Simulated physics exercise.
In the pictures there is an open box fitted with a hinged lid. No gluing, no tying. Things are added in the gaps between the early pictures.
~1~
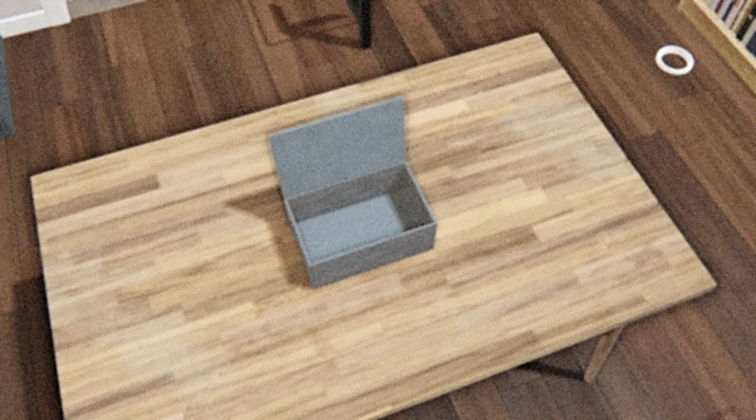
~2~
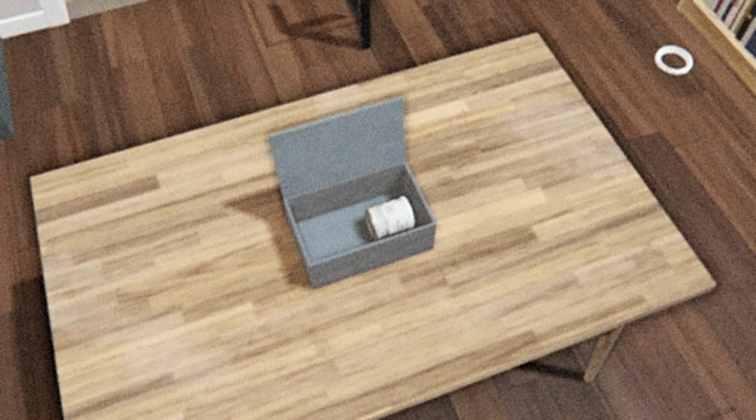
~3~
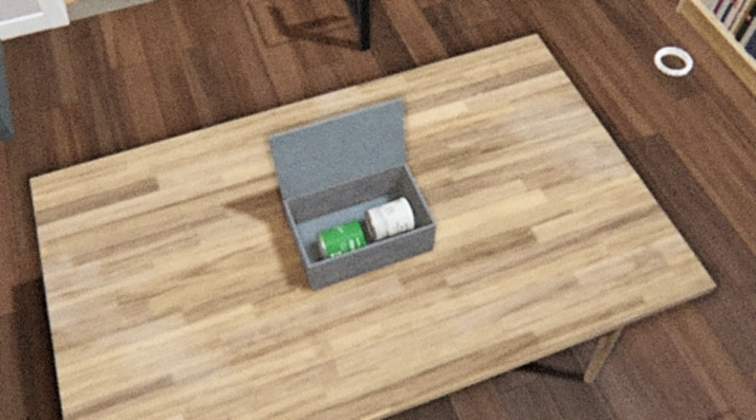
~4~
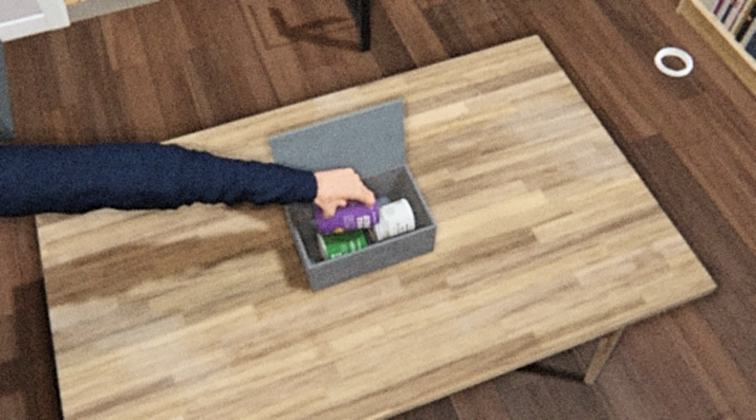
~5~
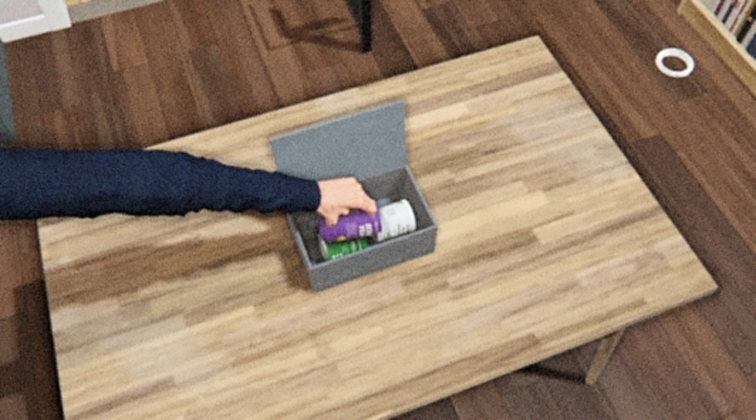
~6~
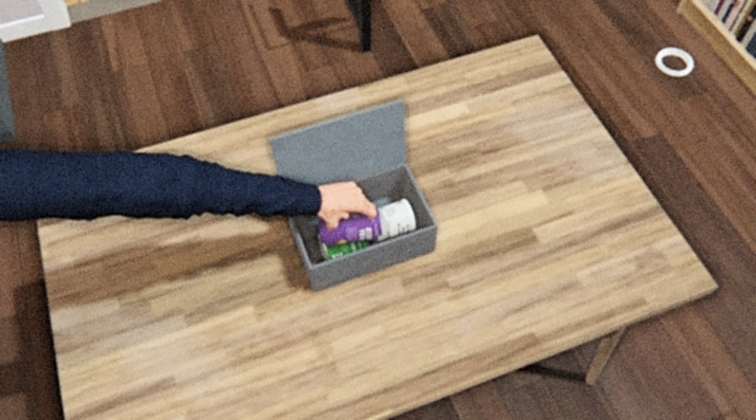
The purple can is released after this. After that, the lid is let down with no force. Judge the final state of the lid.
Most likely the lid will meet the rim.
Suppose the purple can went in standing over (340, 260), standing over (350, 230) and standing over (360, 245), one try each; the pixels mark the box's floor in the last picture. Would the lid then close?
Try 1: Lid stays raised; try 2: Lid stays raised; try 3: Lid stays raised.
Then, 0.70 s after the last picture, purple can rolled about its own width near (359, 252); green tin rolled about its own width; white tin rolled a little.
Then, 1.50 s after the last picture, lid 66° above the rim; purple can rolled about its own width near (359, 252); green tin rolled about its own width; white tin rolled about its own width.
Then, 2.10 s after the last picture, lid 19° above the rim; purple can rolled about its own width near (359, 252); green tin rolled about its own width; white tin rolled a little.
At rest, lid shut; moved from the start, green tin, purple can and white tin. Seen from the same camera at the end, purple can near (359, 252).
